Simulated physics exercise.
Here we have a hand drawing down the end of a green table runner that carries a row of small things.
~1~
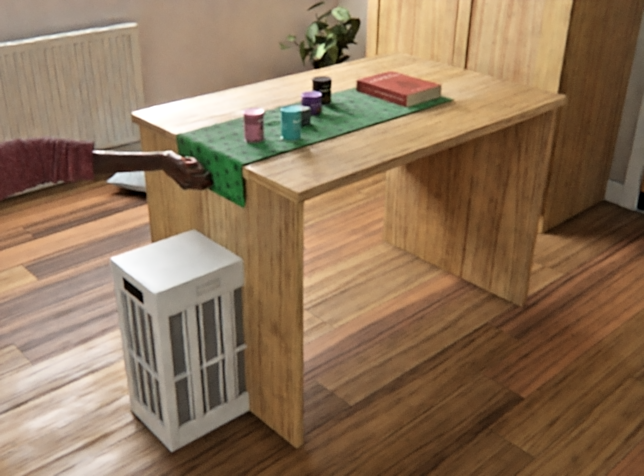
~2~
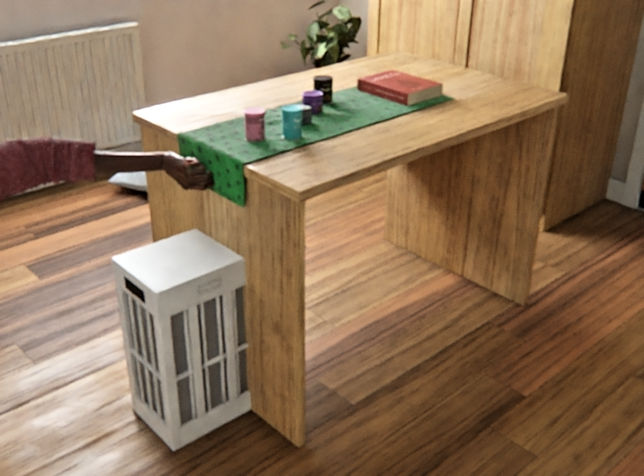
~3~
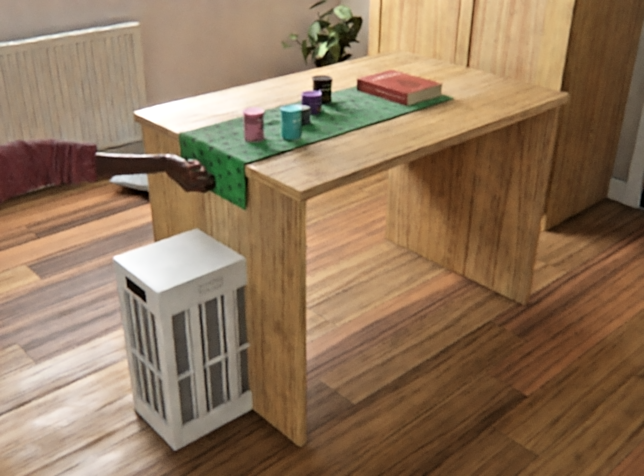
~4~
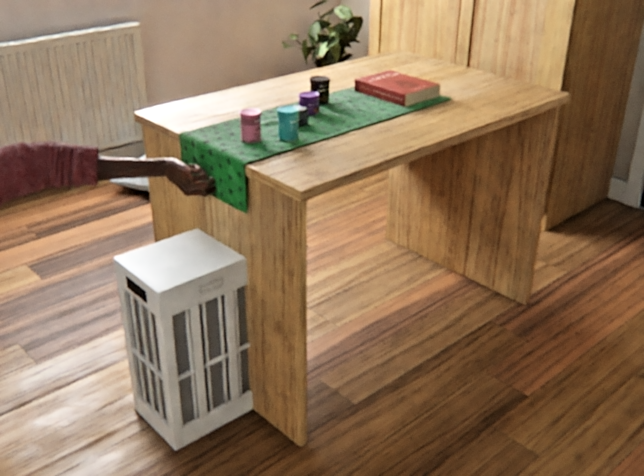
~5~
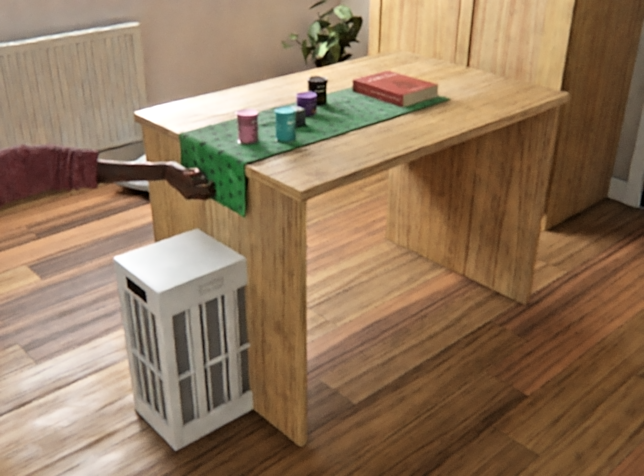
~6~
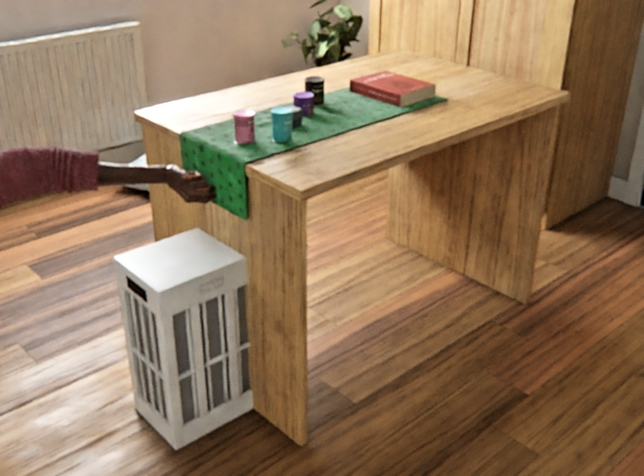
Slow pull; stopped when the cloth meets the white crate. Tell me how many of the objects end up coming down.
Oh, the ones that fall number just the one this time.
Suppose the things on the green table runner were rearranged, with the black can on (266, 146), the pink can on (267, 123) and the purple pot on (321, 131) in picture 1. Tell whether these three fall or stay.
The black can will end up off, the pink can will stay where it is, the purple pot will stay where it is.
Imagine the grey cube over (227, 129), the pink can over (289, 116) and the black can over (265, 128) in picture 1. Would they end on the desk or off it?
Watch the grey cube go down, the pink can hang on and the black can hang on.
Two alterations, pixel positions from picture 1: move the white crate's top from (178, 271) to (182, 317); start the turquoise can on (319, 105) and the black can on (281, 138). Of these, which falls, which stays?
The turquoise can stays on; the black can comes down.
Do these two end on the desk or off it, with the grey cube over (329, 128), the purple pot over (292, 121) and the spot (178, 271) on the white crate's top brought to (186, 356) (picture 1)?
The grey cube falls; the purple pot comes down.
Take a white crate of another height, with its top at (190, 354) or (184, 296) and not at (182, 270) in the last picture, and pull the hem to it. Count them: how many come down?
If so, 4 and 2.
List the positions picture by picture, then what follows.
Hem (244, 208); pink can (253, 111); turquoise can (291, 109); grey cube (299, 108); purple pot (311, 94); black can (322, 79); top of the crate (178, 271), in the first picture.
Hem (244, 208); pink can (254, 110), in the second picture.
Hem (245, 210); turquoise can (291, 108), in the third picture.
Hem (247, 214); grey cube (296, 108); top of the crate (182, 270), in the fourth picture.
Hem (245, 218); purple pot (306, 95), in the fifth picture.
Hem (247, 221); pink can (244, 113); turquoise can (282, 110); grey cube (291, 109); purple pot (304, 95); black can (314, 79), in the sixth picture.
Soon after, hem near (214, 212); all still up.
After that, hem near (214, 231); all still up.
And then, hem on the crate; pink can gone.
In the end, hem on the crate; pink can gone. It carries off one.
